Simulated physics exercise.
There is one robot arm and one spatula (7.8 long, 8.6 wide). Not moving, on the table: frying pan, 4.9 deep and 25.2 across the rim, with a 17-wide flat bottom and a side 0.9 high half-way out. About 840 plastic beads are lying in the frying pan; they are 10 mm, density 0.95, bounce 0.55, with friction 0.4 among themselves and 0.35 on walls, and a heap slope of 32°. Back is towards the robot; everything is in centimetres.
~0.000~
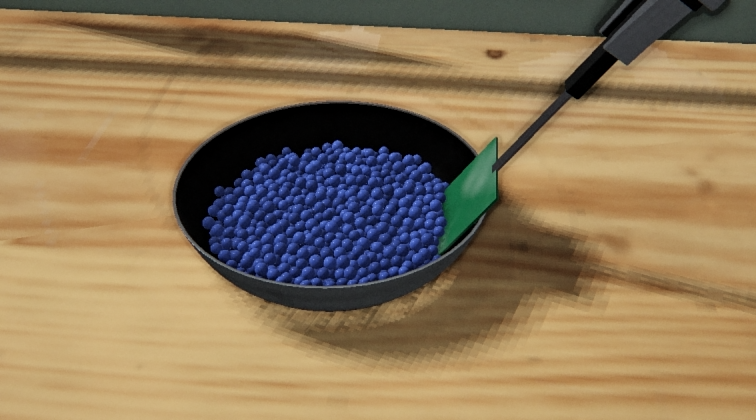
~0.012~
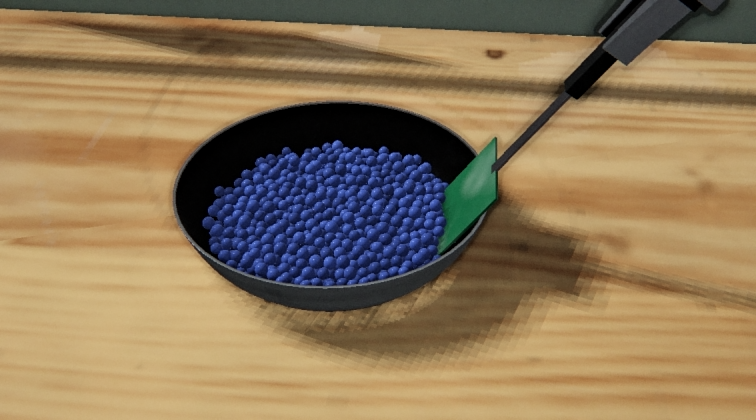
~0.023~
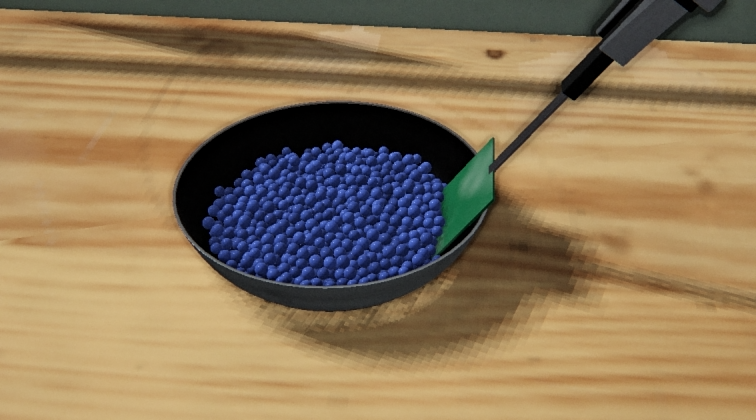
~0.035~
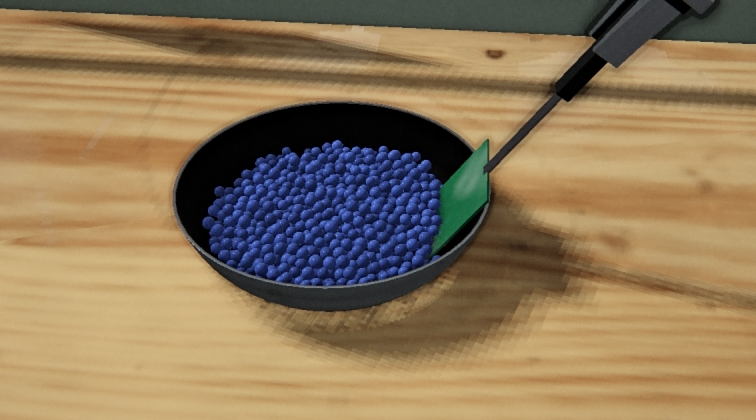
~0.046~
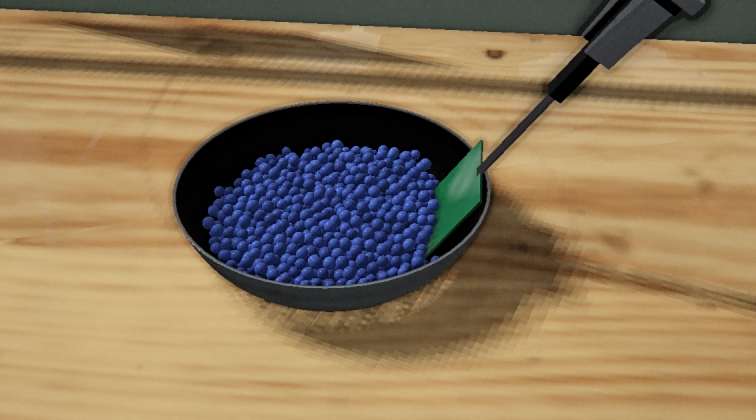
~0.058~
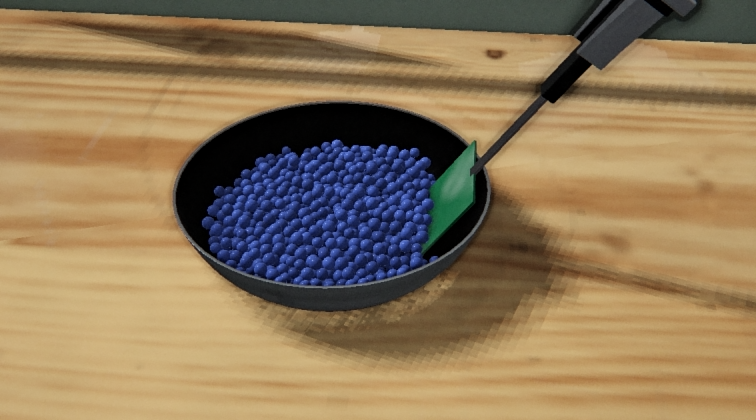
A robot arm reaches in from the upper right, holding a green spatula at the right side of a black frying pan on a light wooden table, seen from above at an angle. Small blue plastic beads lie heaped in the pan, which stays still. The spatula barely moves at first, then slides slightly left, nudging the beads along the right edge while the camera remains fixed.
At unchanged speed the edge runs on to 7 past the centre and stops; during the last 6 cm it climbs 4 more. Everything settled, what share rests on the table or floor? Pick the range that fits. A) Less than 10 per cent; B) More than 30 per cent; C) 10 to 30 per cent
A, less than 10 per cent.
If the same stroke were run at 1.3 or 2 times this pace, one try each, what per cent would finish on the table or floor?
The two tries give roughly 5 and 10 in a hundred.
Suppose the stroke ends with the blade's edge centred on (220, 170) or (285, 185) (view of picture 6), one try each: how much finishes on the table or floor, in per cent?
I'd say some 15 per cent, then some 0 per cent.
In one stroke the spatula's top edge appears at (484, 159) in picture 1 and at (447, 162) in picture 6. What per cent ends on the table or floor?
Roughly 10 %.
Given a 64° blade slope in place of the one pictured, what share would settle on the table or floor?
That would leave close to 0 per cent on the table or floor.
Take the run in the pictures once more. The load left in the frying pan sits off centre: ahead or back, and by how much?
Ahead of centre, roughly 4.0 centimetres.
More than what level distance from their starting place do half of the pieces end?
Level distance of roughly 3 cm.
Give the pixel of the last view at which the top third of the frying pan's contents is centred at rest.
I'd say around pixel (238, 190).
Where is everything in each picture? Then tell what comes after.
In the first picture, spatula top edge at (497, 166), sloping 56°; upper third of the load around (338, 206), from x 210 to 445, top at y 145; 838 in the frying pan.
In the second picture, spatula top edge at (497, 167), sloping 56°; upper third of the load around (338, 206), from x 210 to 445, top at y 145.
In the third picture, spatula top edge at (494, 167), sloping 56°; upper third of the load around (340, 206), from x 210 to 445, top at y 145.
In the fourth picture, spatula top edge at (488, 168), sloping 56°; upper third of the load around (341, 205), from x 210 to 445, top at y 145.
In the fifth picture, spatula top edge at (482, 169), sloping 56°; upper third of the load around (340, 205), from x 210 to 440, top at y 145.
In the sixth picture, spatula top edge at (475, 170), sloping 56°; upper third of the load around (340, 205), from x 210 to 440, top at y 145; 838 in the frying pan.
After 0.18 s, sloping 56°, highest piece 4 above the table; 838 in the frying pan.
After 0.29 s, sloping 56°, highest piece 6 above the table; 838 in the frying pan.
After 0.55 s, sloping 56°, highest piece 6 above the table; 830 in the frying pan, 6 on the table or floor, 2 on the blade or in flight.
After 1.60 s, sloping 56°, highest piece 6 above the table; 828 in the frying pan, 10 on the table or floor.
At rest, 828 in the frying pan, 10 on the table or floor. That is 1 % on the table or floor.
